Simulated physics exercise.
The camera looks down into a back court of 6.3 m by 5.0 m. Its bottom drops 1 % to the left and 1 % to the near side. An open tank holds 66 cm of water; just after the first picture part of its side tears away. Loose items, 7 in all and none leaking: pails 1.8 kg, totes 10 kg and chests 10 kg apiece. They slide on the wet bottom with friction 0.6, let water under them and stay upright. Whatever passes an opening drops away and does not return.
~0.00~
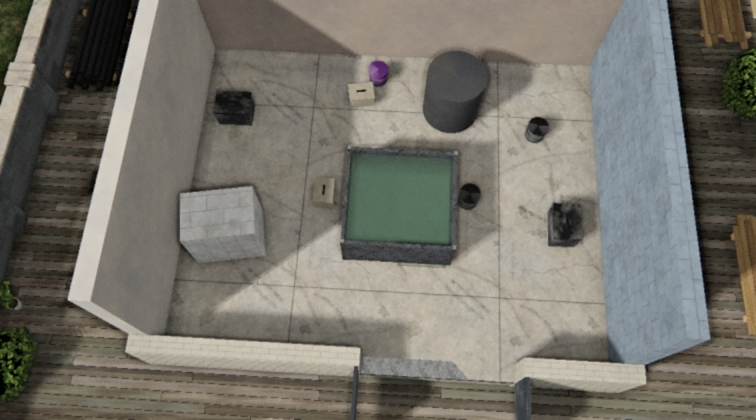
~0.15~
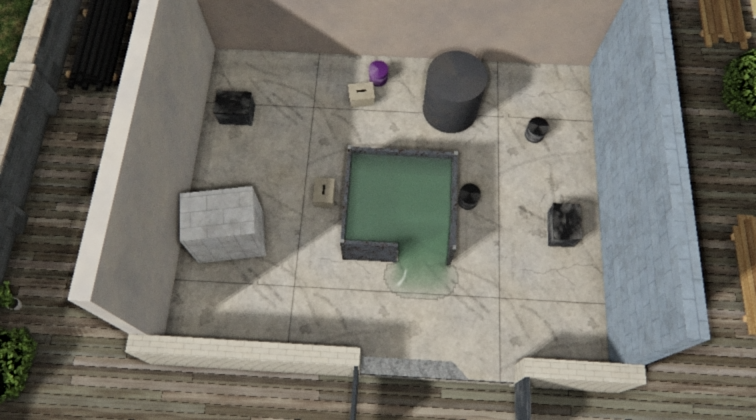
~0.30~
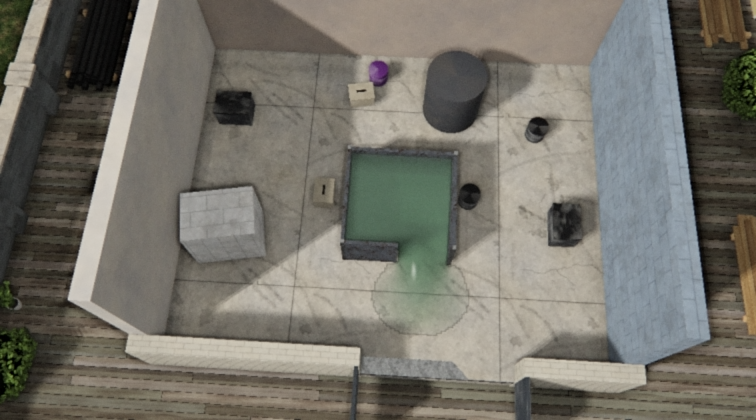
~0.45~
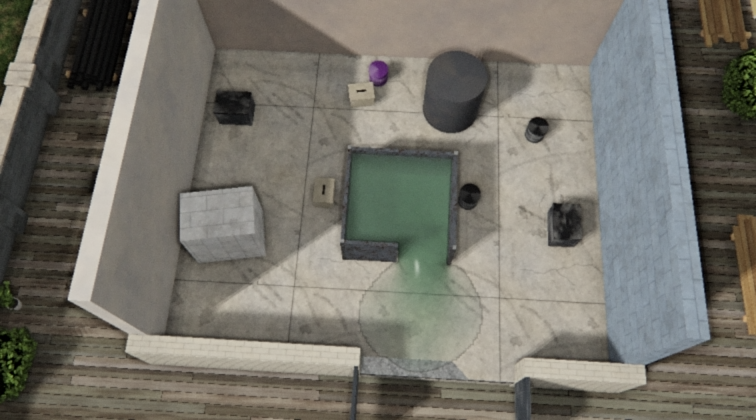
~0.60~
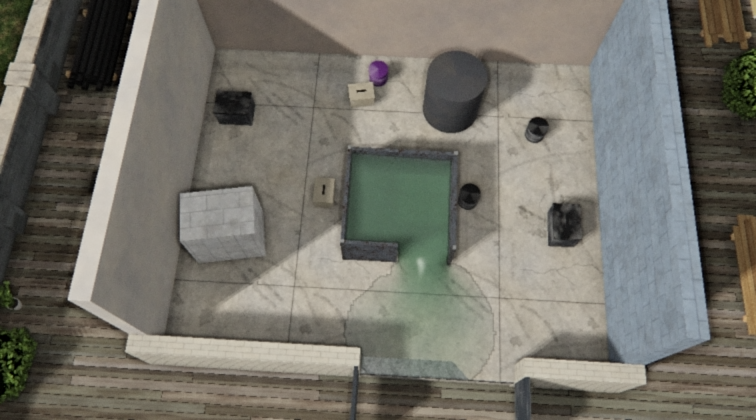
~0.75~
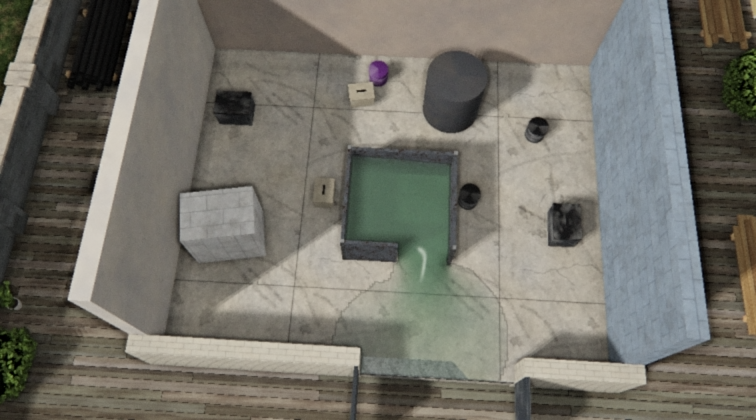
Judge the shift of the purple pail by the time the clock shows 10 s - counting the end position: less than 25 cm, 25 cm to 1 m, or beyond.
The purple pail barely shifts.
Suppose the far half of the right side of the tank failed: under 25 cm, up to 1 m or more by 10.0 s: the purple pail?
Then the purple pail gets carried off.
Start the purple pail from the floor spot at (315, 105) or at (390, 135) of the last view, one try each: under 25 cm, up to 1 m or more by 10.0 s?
In turn: It holds its place; it holds its place.
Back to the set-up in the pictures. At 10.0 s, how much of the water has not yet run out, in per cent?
Some 26 per cent remains.
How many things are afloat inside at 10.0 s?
At that moment 0.
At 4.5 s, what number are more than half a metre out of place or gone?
0 of them.
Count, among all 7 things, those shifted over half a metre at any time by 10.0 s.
That makes 0.
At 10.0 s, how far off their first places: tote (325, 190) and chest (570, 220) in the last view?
In that order: 0 cm, 0 cm.
After 2.0 s the purple pail is near (379, 69), 0.0 m from its start, aground; 0 of 7 are out; 0 afloat.
After 4.5 s the purple pail is near (379, 69), 0.0 m from its start, aground; 0 of 7 are out; 0 afloat.
After 7.0 s the purple pail is near (379, 69), 0.0 m from its start, aground; 0 of 7 are out; 0 afloat.
After 10.0 s the purple pail is near (379, 69), 0.0 m from its start, aground; 0 of 7 are out; 0 afloat.
